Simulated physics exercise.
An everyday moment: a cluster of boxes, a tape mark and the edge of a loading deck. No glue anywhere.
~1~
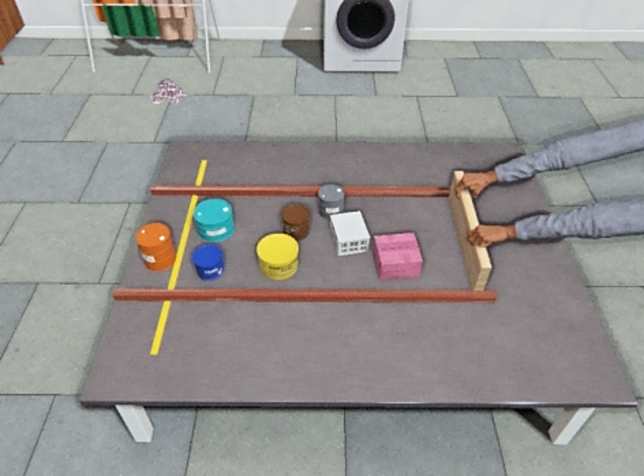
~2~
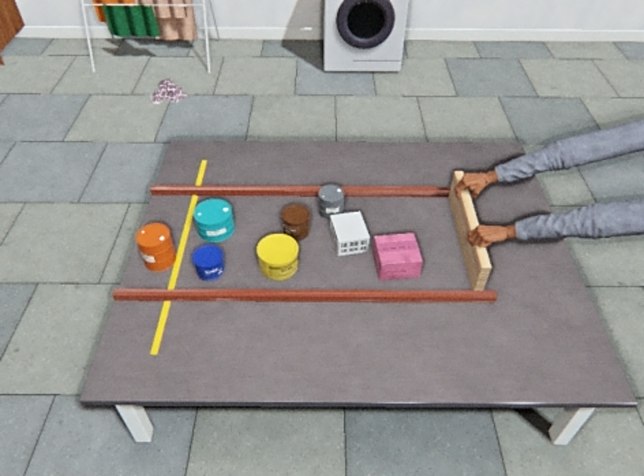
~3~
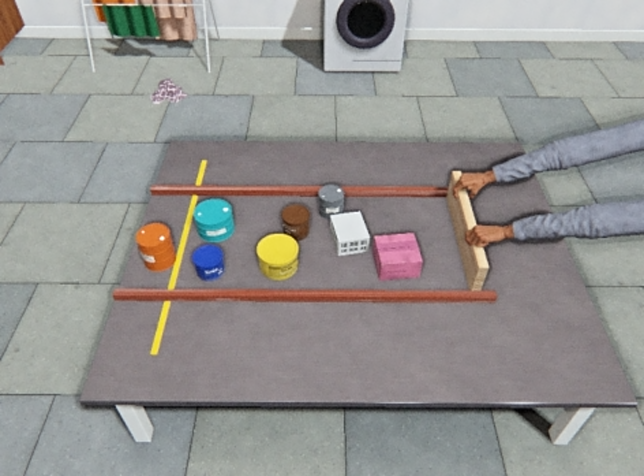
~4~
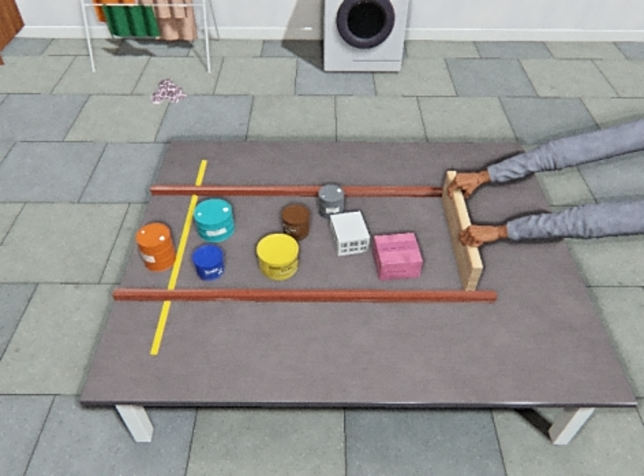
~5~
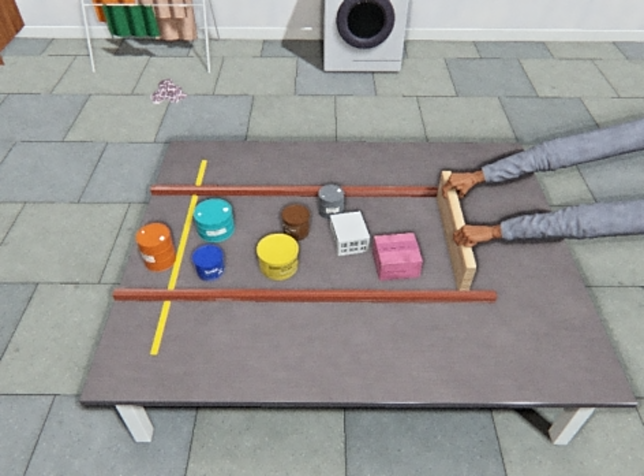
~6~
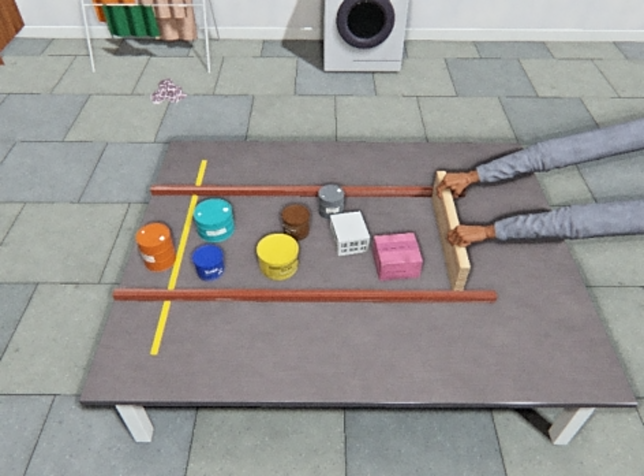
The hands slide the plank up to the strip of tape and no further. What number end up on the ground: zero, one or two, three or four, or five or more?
Here the number that fall off is three or four.
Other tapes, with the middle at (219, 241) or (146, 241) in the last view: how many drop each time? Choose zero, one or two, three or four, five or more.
One after another: 1 or 2; more than four.
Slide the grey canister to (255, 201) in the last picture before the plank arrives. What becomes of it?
Then it holds on.
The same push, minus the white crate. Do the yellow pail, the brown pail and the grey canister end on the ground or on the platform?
The yellow pail comes down; the brown pail does not fall; the grey canister holds on.
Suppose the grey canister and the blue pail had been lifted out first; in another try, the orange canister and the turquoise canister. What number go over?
It would be 3 and 2.
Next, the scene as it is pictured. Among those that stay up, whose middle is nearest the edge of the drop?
The brown pail ends nearest.
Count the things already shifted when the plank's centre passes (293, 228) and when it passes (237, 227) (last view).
At the one place 6, at the other 8.
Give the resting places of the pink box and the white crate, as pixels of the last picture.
First (152, 267), then (163, 239).
Soon after, none off yet; orange canister at rest near (157, 248); turquoise canister at rest near (214, 220); blue pail at rest near (209, 263).
By the end, the number that fall off is three or four; fallen, yellow pail, blue pail, turquoise canister and orange canister.
